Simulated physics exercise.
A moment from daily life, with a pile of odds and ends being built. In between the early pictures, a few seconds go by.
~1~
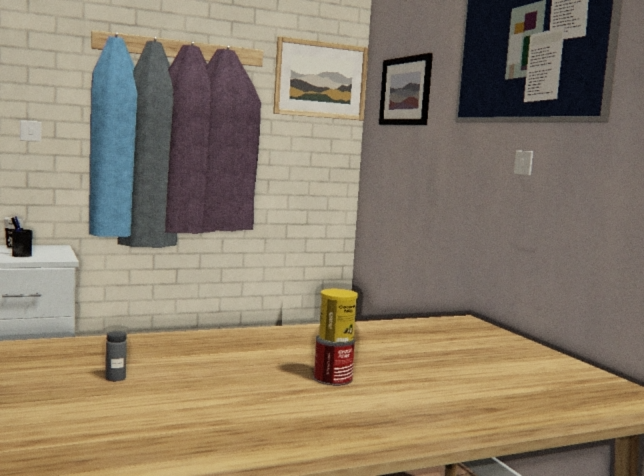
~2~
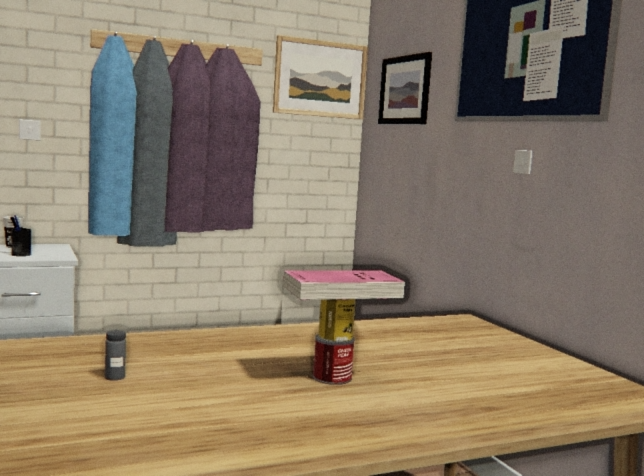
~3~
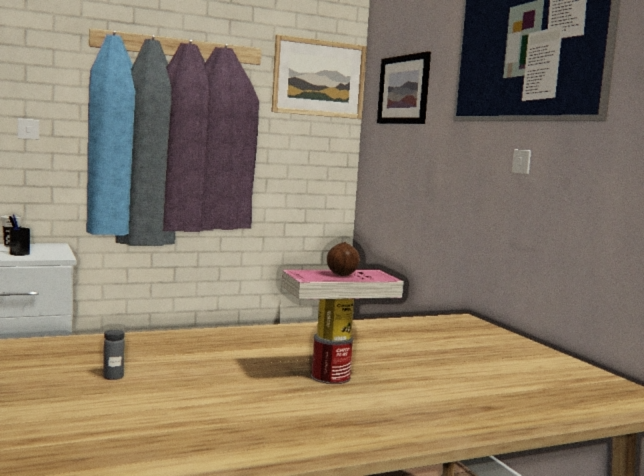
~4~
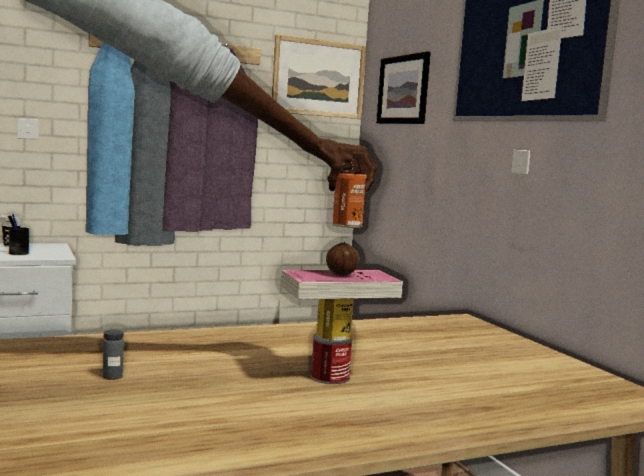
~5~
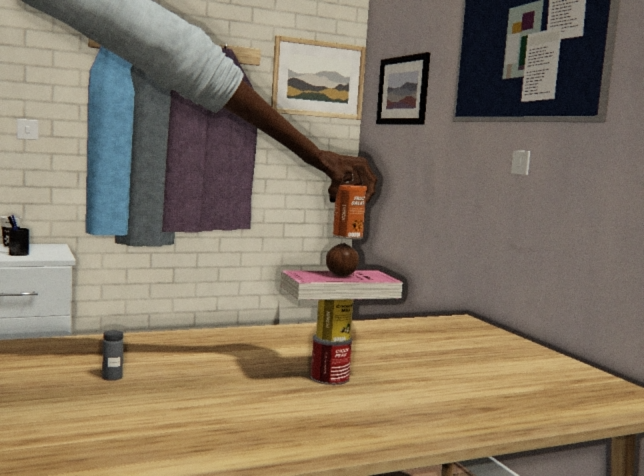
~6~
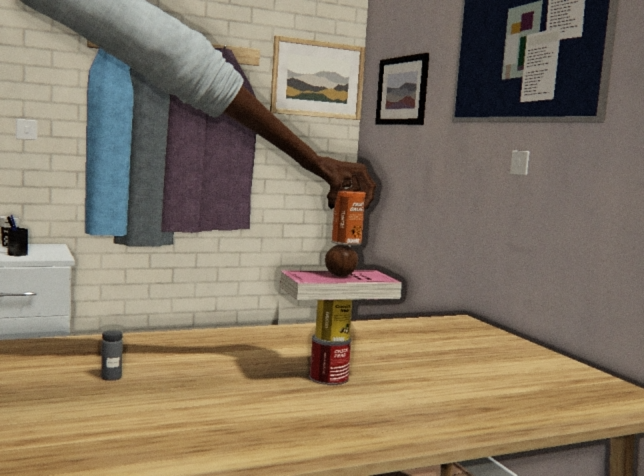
A hand lowered an orange tin onto a brown ball, still gripping it, after a pink book and then the ball had appeared on the yellow and red pots stacked on the table.
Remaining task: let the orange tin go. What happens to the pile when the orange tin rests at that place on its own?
The pile does not stay together.
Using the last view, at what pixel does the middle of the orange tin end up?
At about (399, 351).
Then, 0.50 s on from there, orange tin now fallen.
Then, 0.80 s on from there, pink book turned 27° from how it was put; brown onion shifted about its own width.
Then, 1.10 s on from there, brown onion shifted about its own width; pink book shifted a little.
Then, 2.10 s on from there, brown onion shifted about its own width.
In the end, fallen, orange tin; moved from the start, brown onion; the other 4 unmoved. At the end, from the last picture's camera, orange tin near (399, 351). The pile gives way.
